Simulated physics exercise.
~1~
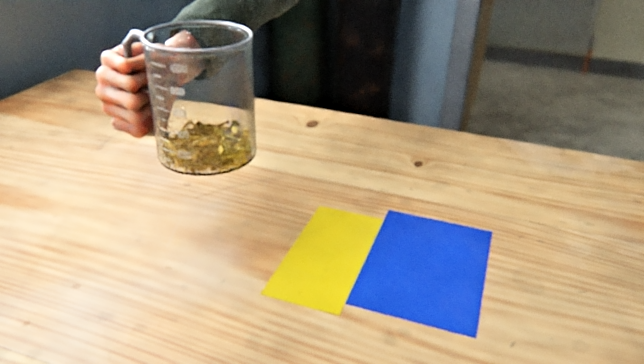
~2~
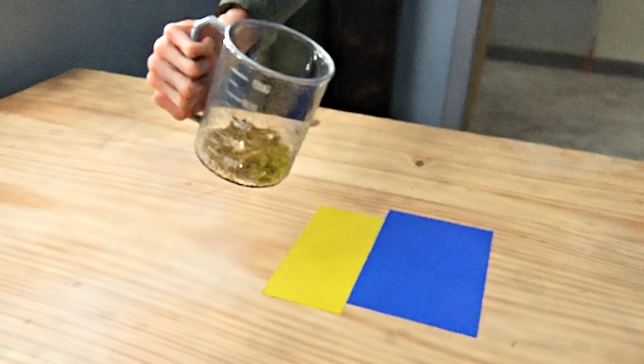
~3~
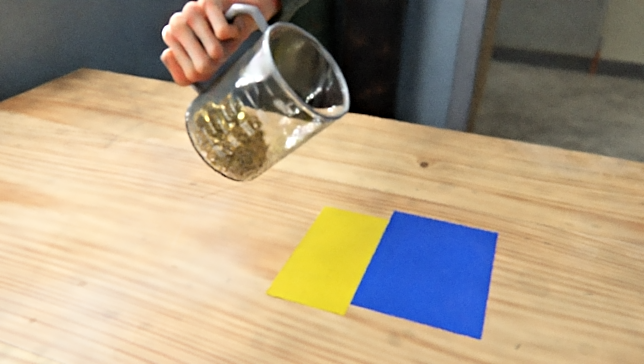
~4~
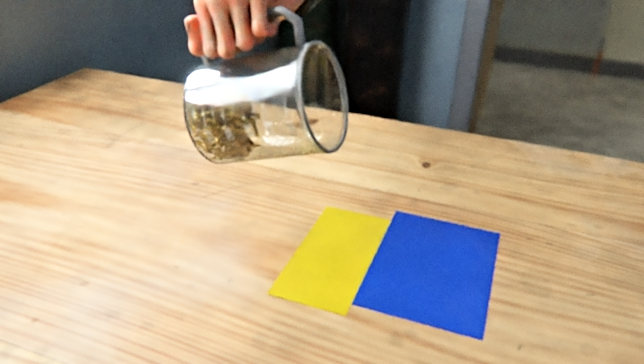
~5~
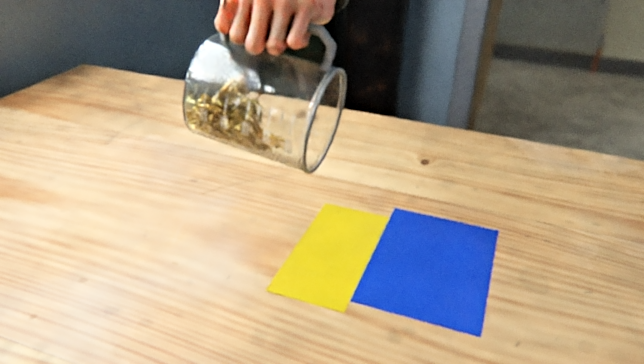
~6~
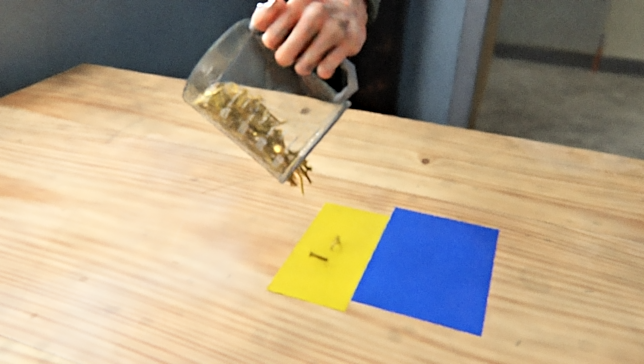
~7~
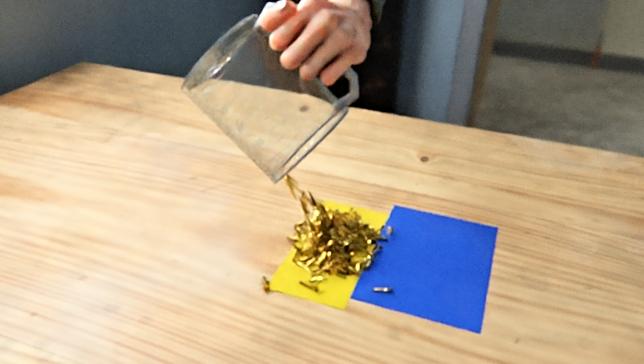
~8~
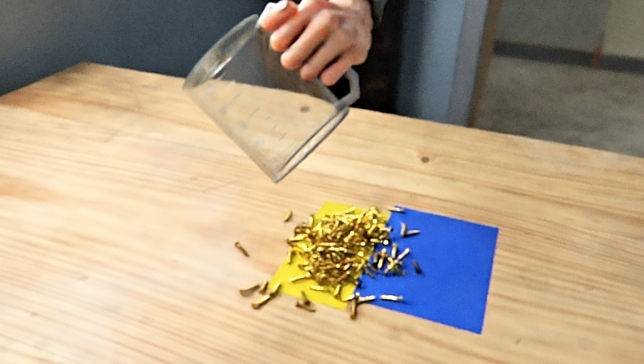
A hand holds a clear jug with small brass-coloured screws in its bottom above a bare wooden table, seen from slightly above by a gently swaying camera. A yellow mat lies beside a blue mat, which is on its right. The hand carries the jug to the right while tipping it onto its side, then tilts it further until its mouth points down. A few screws drop first, then the rest pour out and heap up on the yellow mat. The jug ends empty, still held tilted, with most screws on yellow, some on blue and a few on bare wood.
